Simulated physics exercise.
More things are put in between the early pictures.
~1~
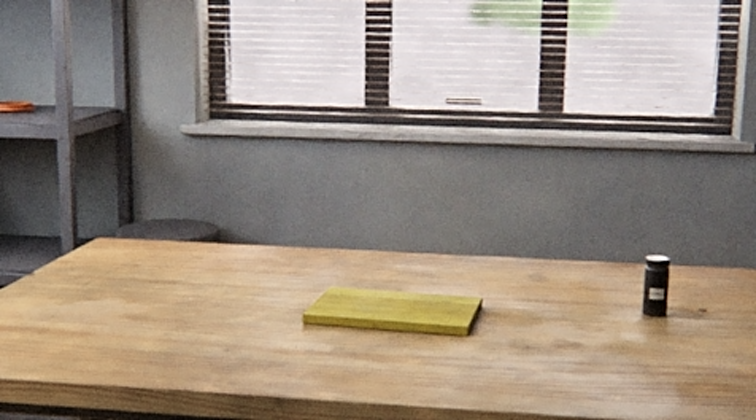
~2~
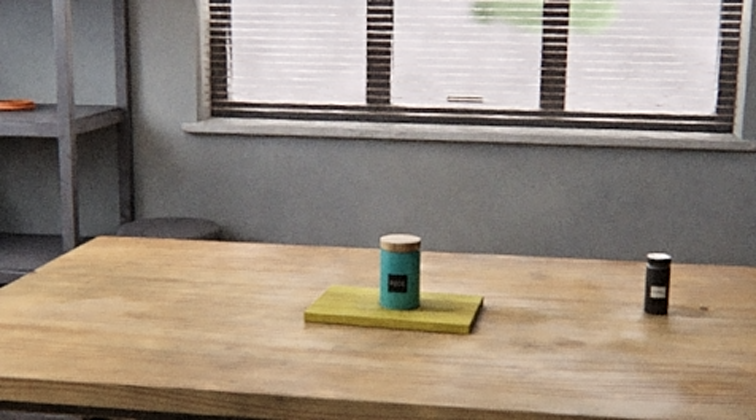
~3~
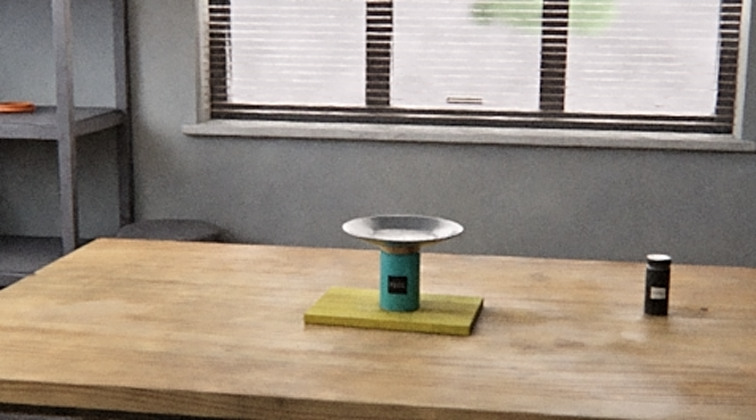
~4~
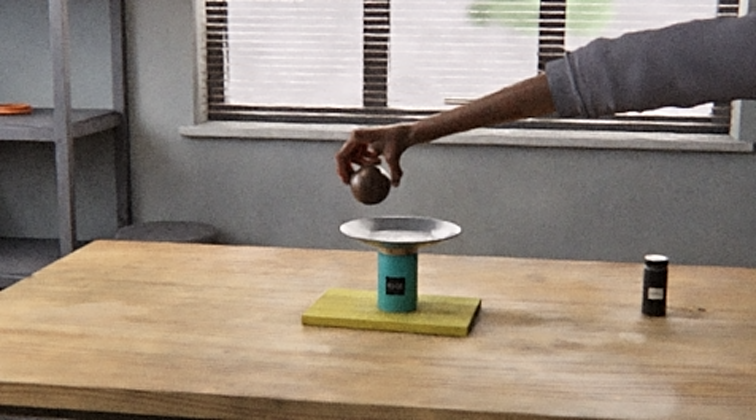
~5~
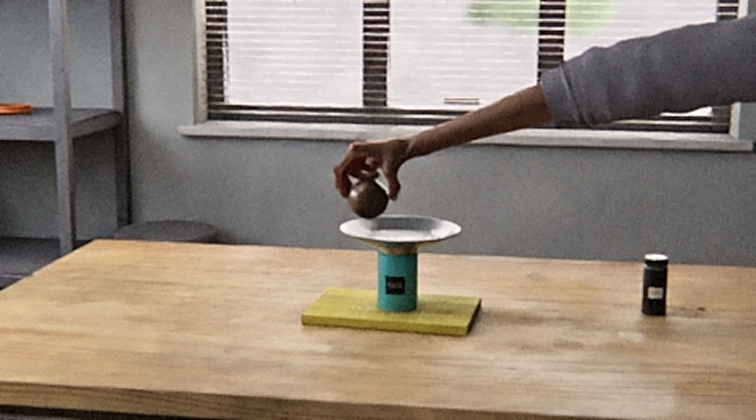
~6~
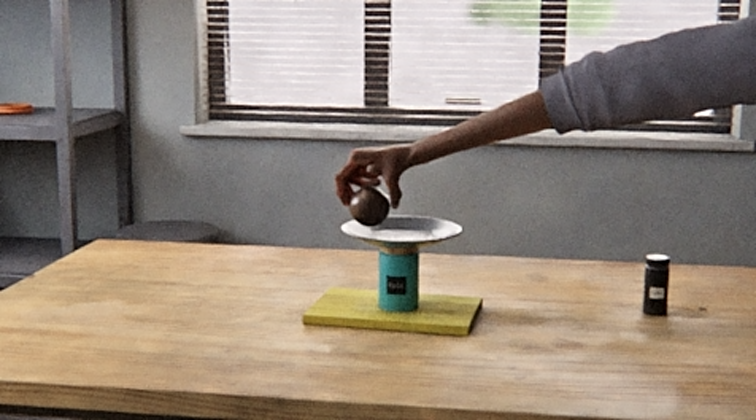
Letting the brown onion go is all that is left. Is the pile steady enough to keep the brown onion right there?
Yes: Safe to say it works.
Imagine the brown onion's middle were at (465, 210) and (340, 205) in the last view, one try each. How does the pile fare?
Try one: It topples; try two: It topples.
Then, 0.30 s after the last picture, nothing has stirred.
Then, 0.70 s after the last picture, brown onion resting near (370, 206).
At rest, all 5 in place. Seen from the same camera at the end, brown onion near (370, 206). The pile stays up.
